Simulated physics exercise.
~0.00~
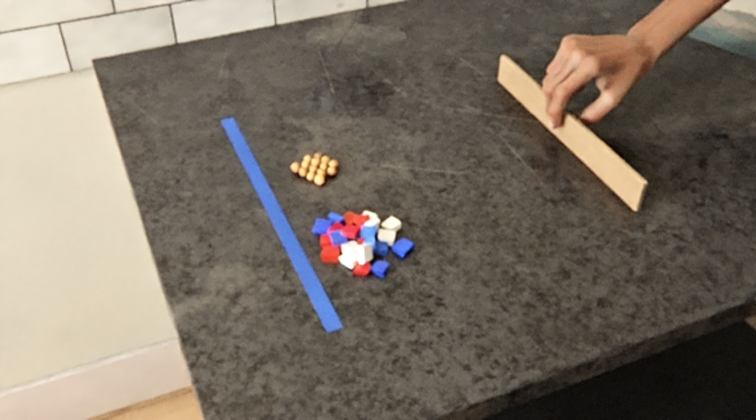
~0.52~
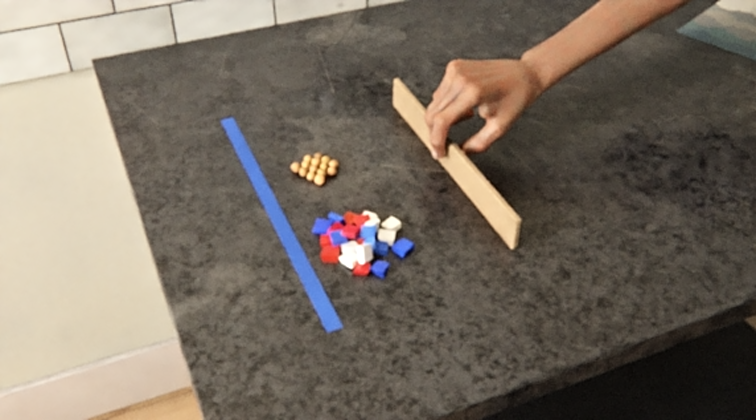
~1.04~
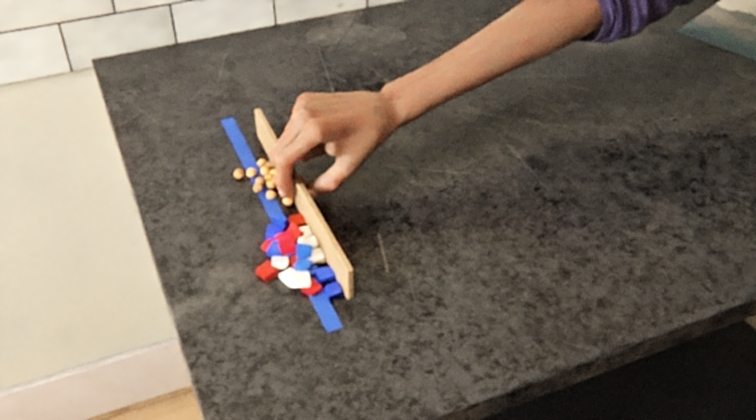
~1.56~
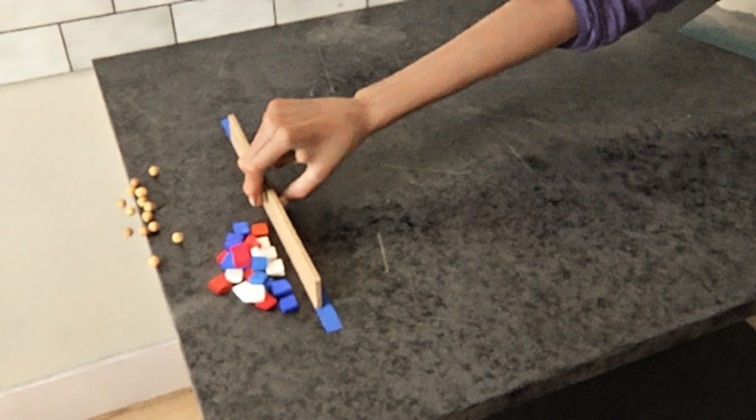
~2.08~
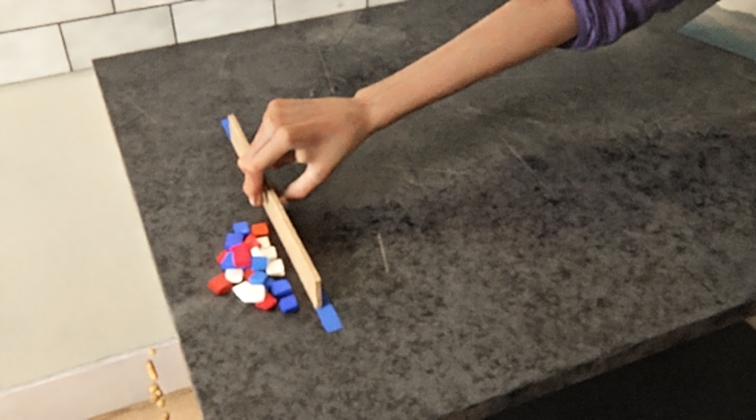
A hand sliding an upright wooden strip left to blue tape, pushing colored blocks along and sending small golden beads over the edge.
